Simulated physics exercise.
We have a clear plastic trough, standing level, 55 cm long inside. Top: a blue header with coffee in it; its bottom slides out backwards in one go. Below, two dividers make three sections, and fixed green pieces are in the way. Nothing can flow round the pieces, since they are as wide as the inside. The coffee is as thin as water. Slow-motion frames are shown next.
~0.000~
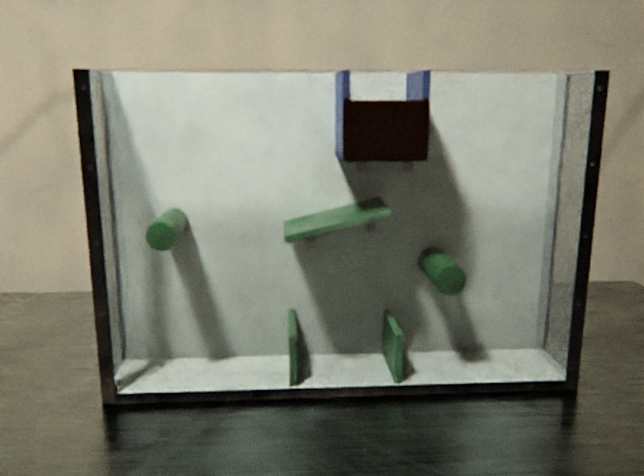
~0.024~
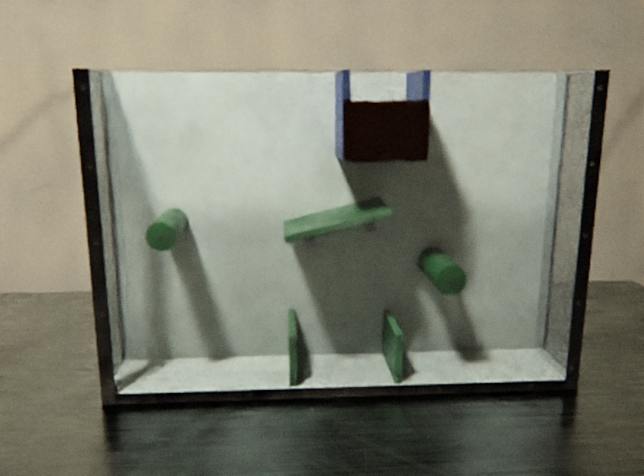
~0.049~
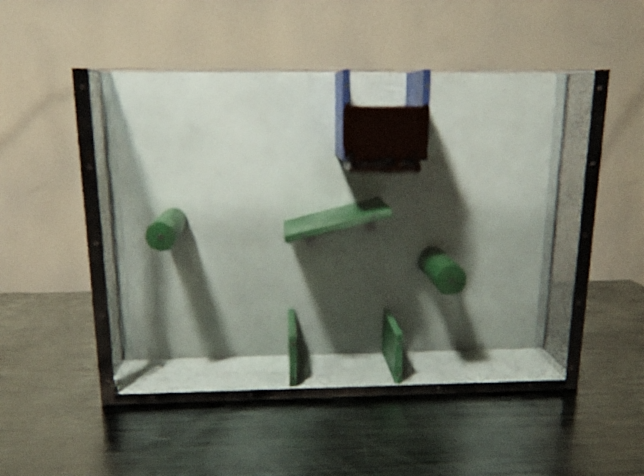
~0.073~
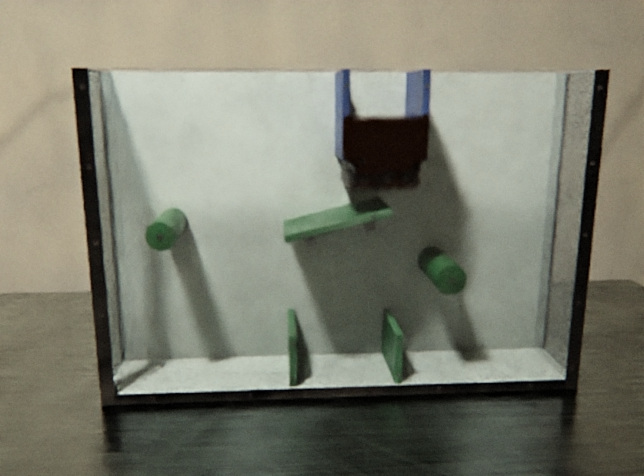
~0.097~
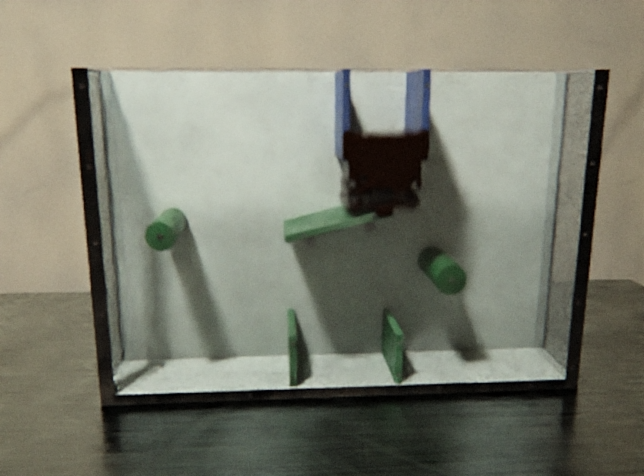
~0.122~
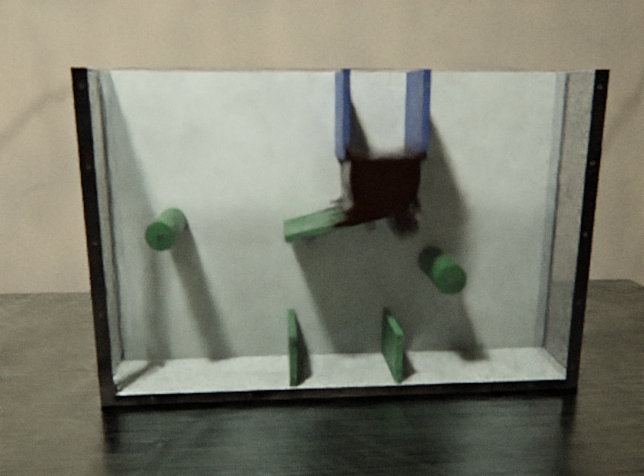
Dark brown liquid sits in a blue-sided holder at the upper right of centre in a clear, dark-edged trough, seen from the front on a dark table against a beige wall. Inside are a slanted green bar in the middle, a green peg on each side and two upright green dividers below. The liquid drops from the holder, meets the bar's right end and spreads raggedly over it, while the camera stays still.
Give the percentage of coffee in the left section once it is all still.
I would say 45 per cent sits in the left section.
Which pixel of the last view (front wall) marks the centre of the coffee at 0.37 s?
Centre of mass, last view: Approx. (363, 334).
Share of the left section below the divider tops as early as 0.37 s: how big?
Near 24 in a hundred.
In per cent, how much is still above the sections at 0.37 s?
Share: Around 30 per cent.
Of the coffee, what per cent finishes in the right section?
It winds up at close to 54 %, more or less.
Then, 0.22 s in, 26 per cent is down, the largest part in the right section.
Then, 0.37 s in, 72 per cent is down, the largest part in the right section.
Then, 0.71 s in, 97 per cent is down, the largest part in the right section.
Finally, the split from left to right is 43, 2 and 54 per cent.
